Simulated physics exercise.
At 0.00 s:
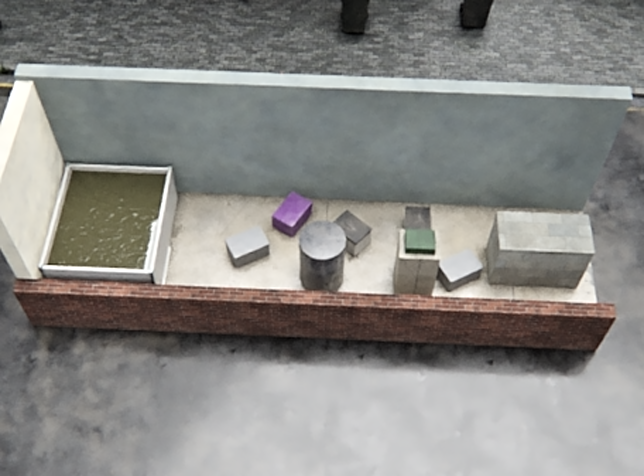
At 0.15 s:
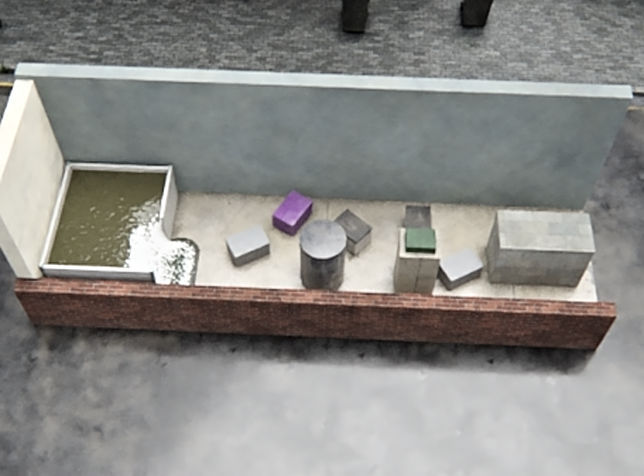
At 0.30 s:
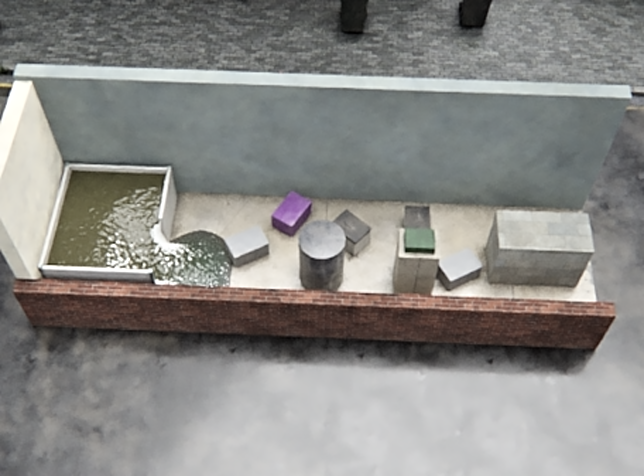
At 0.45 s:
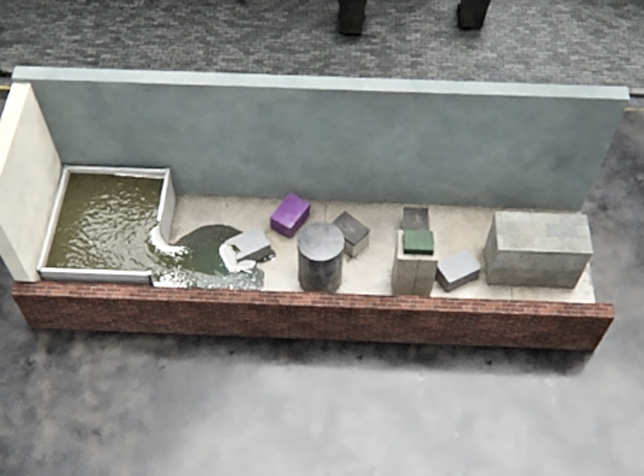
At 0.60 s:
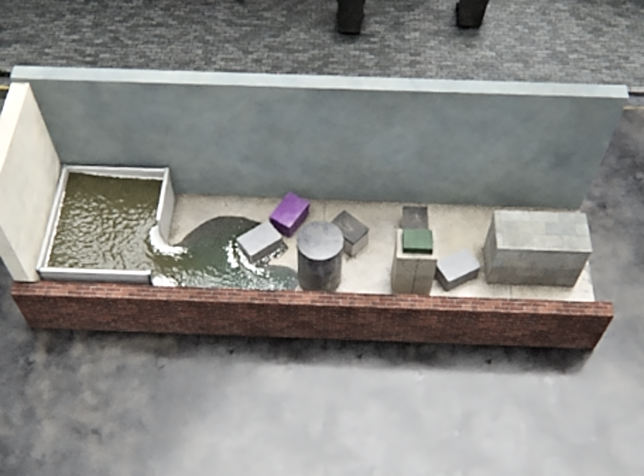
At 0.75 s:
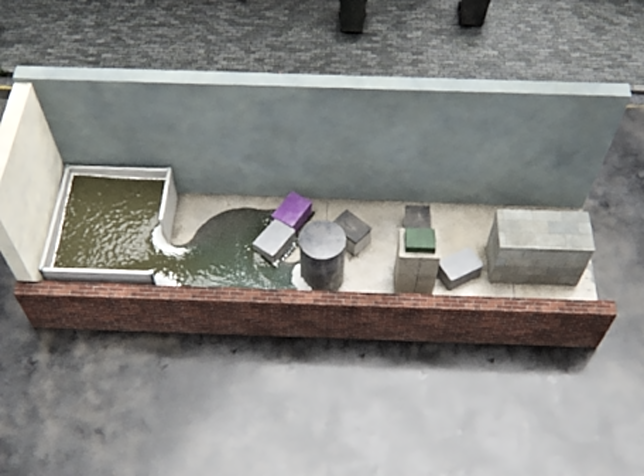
Water pours from the tank's broken wall, spreads right and pushes a grey block rightward.
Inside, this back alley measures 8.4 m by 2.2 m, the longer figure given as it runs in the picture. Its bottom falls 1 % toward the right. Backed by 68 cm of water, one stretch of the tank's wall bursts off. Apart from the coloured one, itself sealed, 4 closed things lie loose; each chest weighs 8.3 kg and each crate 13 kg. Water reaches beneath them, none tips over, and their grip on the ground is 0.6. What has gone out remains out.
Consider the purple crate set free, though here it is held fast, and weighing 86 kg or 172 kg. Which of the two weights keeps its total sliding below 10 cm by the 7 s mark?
It is already the lighter one.
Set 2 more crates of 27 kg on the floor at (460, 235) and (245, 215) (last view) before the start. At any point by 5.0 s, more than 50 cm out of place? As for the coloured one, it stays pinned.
Order as asked - not reached, surpassed.
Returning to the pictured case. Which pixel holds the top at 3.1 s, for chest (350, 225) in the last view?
Around (472, 202).
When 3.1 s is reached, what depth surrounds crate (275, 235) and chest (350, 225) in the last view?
Close to 20 and 10 centimetres.
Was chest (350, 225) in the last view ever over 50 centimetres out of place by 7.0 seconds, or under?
Answer: Exceeds it.
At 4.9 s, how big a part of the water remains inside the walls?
Around 86 per cent of the water is still in there.
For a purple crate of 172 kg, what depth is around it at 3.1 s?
Depth: Approx. 14 cm.
After 1.4 s the purple crate would be 0 cm from its start with 86 kg and 0 cm from its start with 172 kg; 7 cm of water round it then.
After 3.1 s the purple crate would be 0 cm from its start with 86 kg and 0 cm from its start with 172 kg; 14 cm of water round it then.
After 4.9 s the purple crate would be 0 cm from its start with 86 kg and 0 cm from its start with 172 kg; 10 cm of water round it then.
After 7.0 s the purple crate would be 0 cm from its start with 86 kg and 0 cm from its start with 172 kg; 8 cm of water round it then.
